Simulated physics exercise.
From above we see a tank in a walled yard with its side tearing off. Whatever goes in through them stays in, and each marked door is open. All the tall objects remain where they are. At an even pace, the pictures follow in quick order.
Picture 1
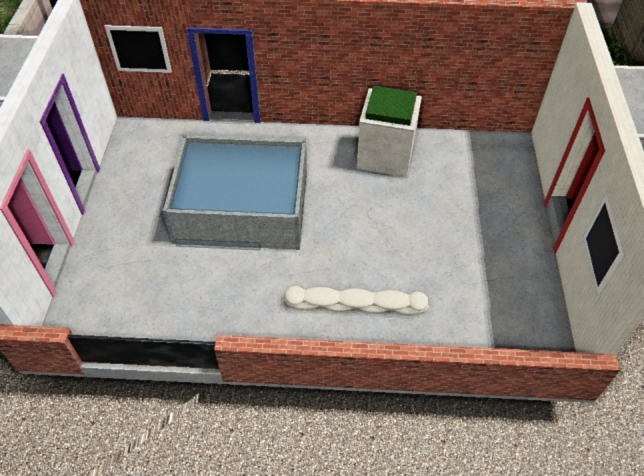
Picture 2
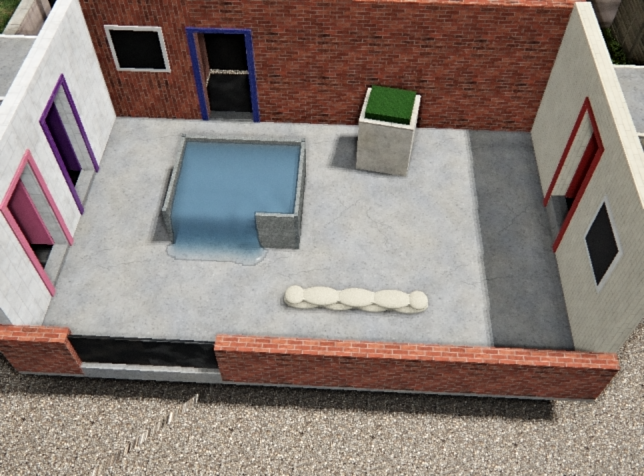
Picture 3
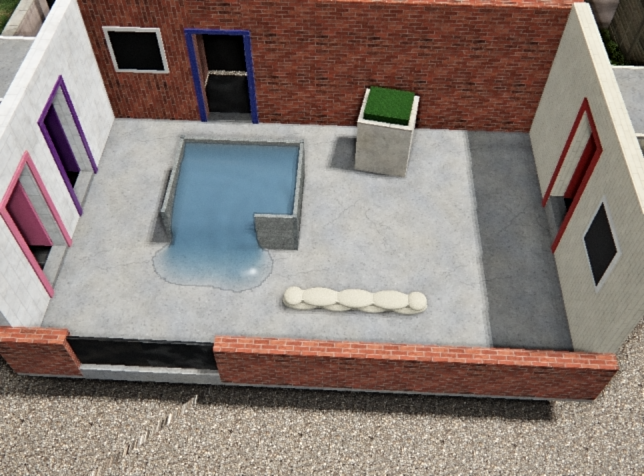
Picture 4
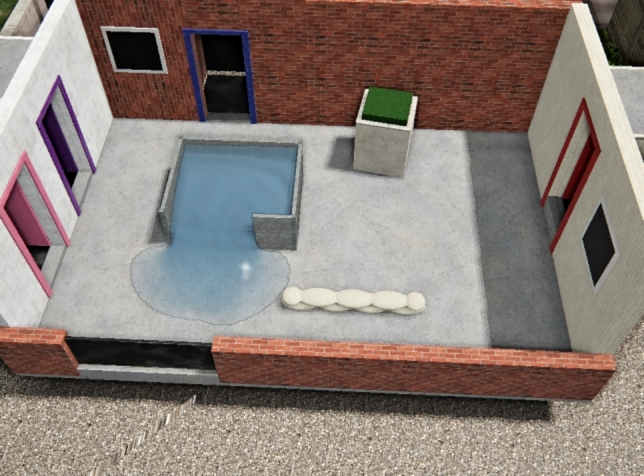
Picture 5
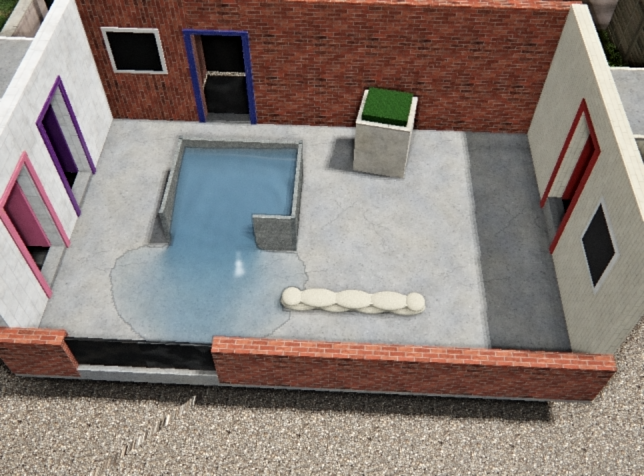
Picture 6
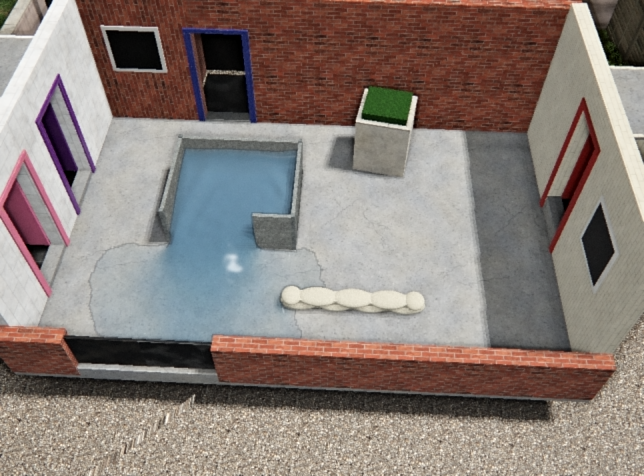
Water tank in a walled yard losing part of its front side, water pouring out and spreading across the pale floor.
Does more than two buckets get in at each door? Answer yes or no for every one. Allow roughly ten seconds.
Red door: No, blue door: Yes, pink door: Yes, purple door: No.
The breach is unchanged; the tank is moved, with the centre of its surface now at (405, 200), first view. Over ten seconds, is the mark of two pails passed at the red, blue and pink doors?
Lab note - red door: Short of the limit; blue door: Short of the limit; pink door: Above the limit.
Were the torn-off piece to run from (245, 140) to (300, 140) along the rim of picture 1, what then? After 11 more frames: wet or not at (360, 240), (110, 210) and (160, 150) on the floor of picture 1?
So: Spared, then spared, then wetted.
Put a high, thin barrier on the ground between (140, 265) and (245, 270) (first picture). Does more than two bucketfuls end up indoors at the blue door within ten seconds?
Here's how it goes: The blue door remains below.
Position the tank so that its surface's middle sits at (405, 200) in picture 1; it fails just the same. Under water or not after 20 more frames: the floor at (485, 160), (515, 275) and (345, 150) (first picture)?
Taking the three spots in turn, I'd say spared, then drenched, then spared.
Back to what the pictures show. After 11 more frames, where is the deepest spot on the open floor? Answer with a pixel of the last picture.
My estimate is about (30, 351).
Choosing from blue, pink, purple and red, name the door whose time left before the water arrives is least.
Looks like the pink one gets there first.
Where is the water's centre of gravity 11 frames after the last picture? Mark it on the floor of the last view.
I'd point to (208, 275).
A moment on, water covers 20 % of the floor; the red door not reached, the blue door not reached, the pink door wet at the sill, nothing in, the purple door not reached.
Next, water covers 30 % of the floor; the red door not reached, the blue door not reached, the pink door under two buckets in, the purple door not reached.
Then, water covers 50 % of the floor; the red door not reached, the blue door not reached, the pink door over two buckets in, the purple door wet at the sill, nothing in.
Later, water covers 85 % of the floor; the red door wet at the sill, nothing in, the blue door over two buckets in, the pink door over two buckets in, the purple door wet at the sill, nothing in.
In the end, water covers 95 % of the floor; the red door wet at the sill, nothing in, the blue door over two buckets in, the pink door over two buckets in, the purple door wet at the sill, nothing in.
